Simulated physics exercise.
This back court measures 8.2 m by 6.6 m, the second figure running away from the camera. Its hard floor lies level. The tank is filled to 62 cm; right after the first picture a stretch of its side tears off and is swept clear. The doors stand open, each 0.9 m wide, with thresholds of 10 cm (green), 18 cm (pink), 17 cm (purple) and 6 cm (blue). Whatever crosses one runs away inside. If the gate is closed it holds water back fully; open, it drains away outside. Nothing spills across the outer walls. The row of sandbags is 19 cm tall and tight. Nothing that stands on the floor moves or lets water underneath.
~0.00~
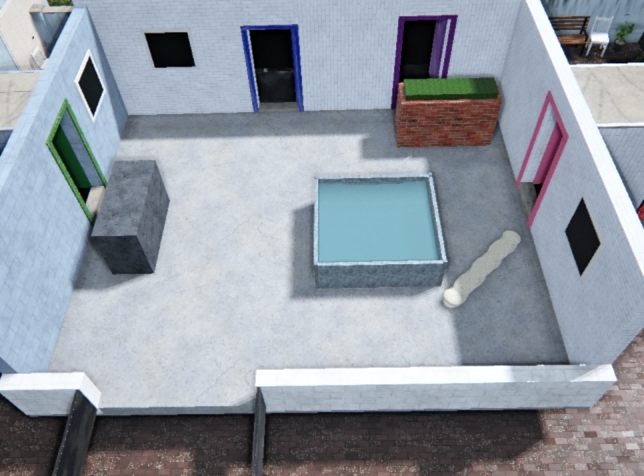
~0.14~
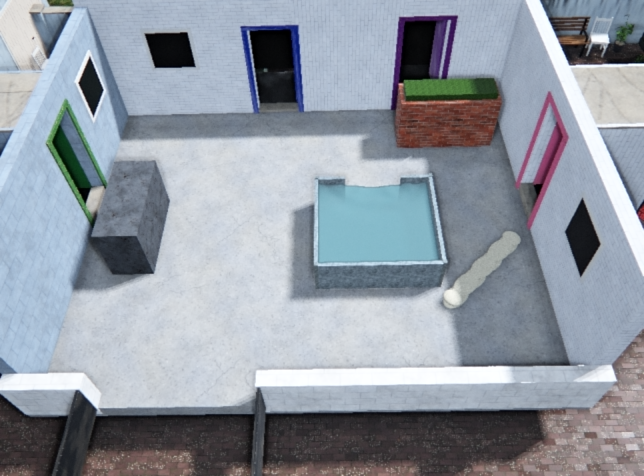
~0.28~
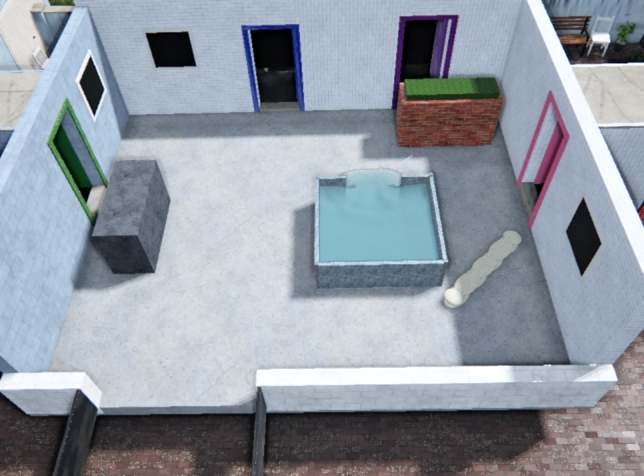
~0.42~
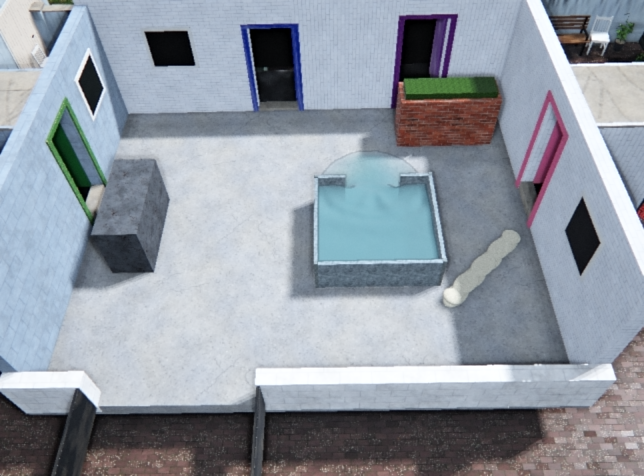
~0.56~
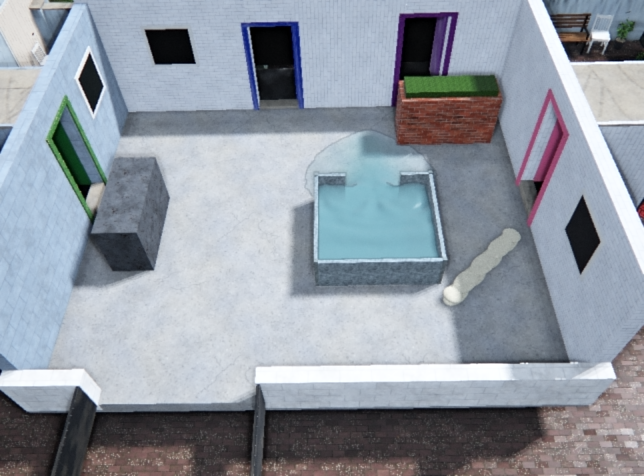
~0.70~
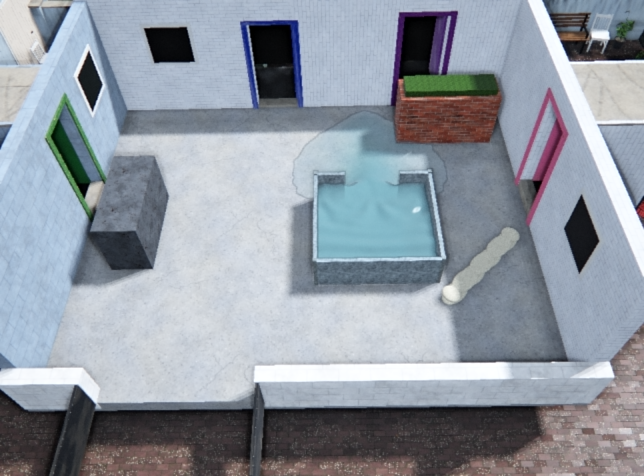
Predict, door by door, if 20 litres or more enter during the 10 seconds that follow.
Within that time: At the green door it does not reach the limit; at the pink door it stays under the limit; at the purple door it keeps below the limit; at the blue door it exceeds the limit.
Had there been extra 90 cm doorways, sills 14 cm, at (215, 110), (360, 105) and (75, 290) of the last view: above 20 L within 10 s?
In turn: Not over, past it, below.
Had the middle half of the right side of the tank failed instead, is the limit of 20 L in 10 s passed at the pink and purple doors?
Then: Pink above, purple under.
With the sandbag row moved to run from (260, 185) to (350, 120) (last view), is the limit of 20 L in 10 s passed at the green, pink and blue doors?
Then: Green below, pink under, blue under.
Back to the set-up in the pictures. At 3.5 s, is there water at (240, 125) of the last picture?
It is under water.
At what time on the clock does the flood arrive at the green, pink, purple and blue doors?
Arrival: Green 4.0 s, pink 2.2 s, purple 1.2 s, blue 1.4 s.
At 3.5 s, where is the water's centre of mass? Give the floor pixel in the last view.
Around (359, 180).
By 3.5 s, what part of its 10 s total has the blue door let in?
About 70 per cent.
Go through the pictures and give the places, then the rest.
In the first picture, still water, 62 cm deep, in the tank at (376, 220).
In the second picture, water pours out on the tank's far side and has run 0.6 m, to a hidden place; typically 9 cm deep outside, 62 cm at the tank's back.
In the third picture, water pours out on the tank's far side and has run 0.9 m, to (394, 173); typically 11 cm deep outside, 62 cm at the tank's back.
In the fourth picture, water pours out on the tank's far side and has run 1.3 m, to (380, 154); typically 7 cm deep outside, 62 cm at the tank's back.
In the fifth picture, the front is at (373, 133), 1.9 m from the gap on the tank's far side; 3.2 m2 of floor is under water; 60 cm left at the back of the tank.
In the sixth picture, water pours out on the tank's far side and has run 2.5 m, to (368, 114); typically 5 cm deep outside, 53 cm at the tank's back.
After 1.4 s water covers 15 % of the floor and is deepest (36 cm) near (383, 108); green door not reached, pink door not reached, purple door 11 cm at the sill, 0 L in, blue door not reached.
After 2.2 s water covers 25 % of the floor and is deepest (33 cm) near (383, 108); green door not reached, pink door not reached, purple door 14 cm at the sill, 2 L in, blue door 14 cm at the sill, 14 L in.
After 3.5 s water covers 35 % of the floor and is deepest (24 cm) near (492, 117); green door not reached, pink door 6 cm at the sill, 0 L in, purple door 13 cm at the sill, 7 L in, blue door 10 cm at the sill, 43 L in.
After 6.0 s water covers 55 % of the floor and is deepest (18 cm) near (474, 112); green door 8 cm at the sill, 0 L in, pink door 6 cm at the sill, 0 L in, purple door 13 cm at the sill, 8 L in, blue door 7 cm at the sill, 61 L in.
After 10.0 s water covers 80 % of the floor and is deepest (10 cm) near (518, 211); green door 7 cm at the sill, 0 L in, pink door 6 cm at the sill, 0 L in, purple door 8 cm at the sill, 8 L in, blue door 6 cm at the sill, 64 L in.
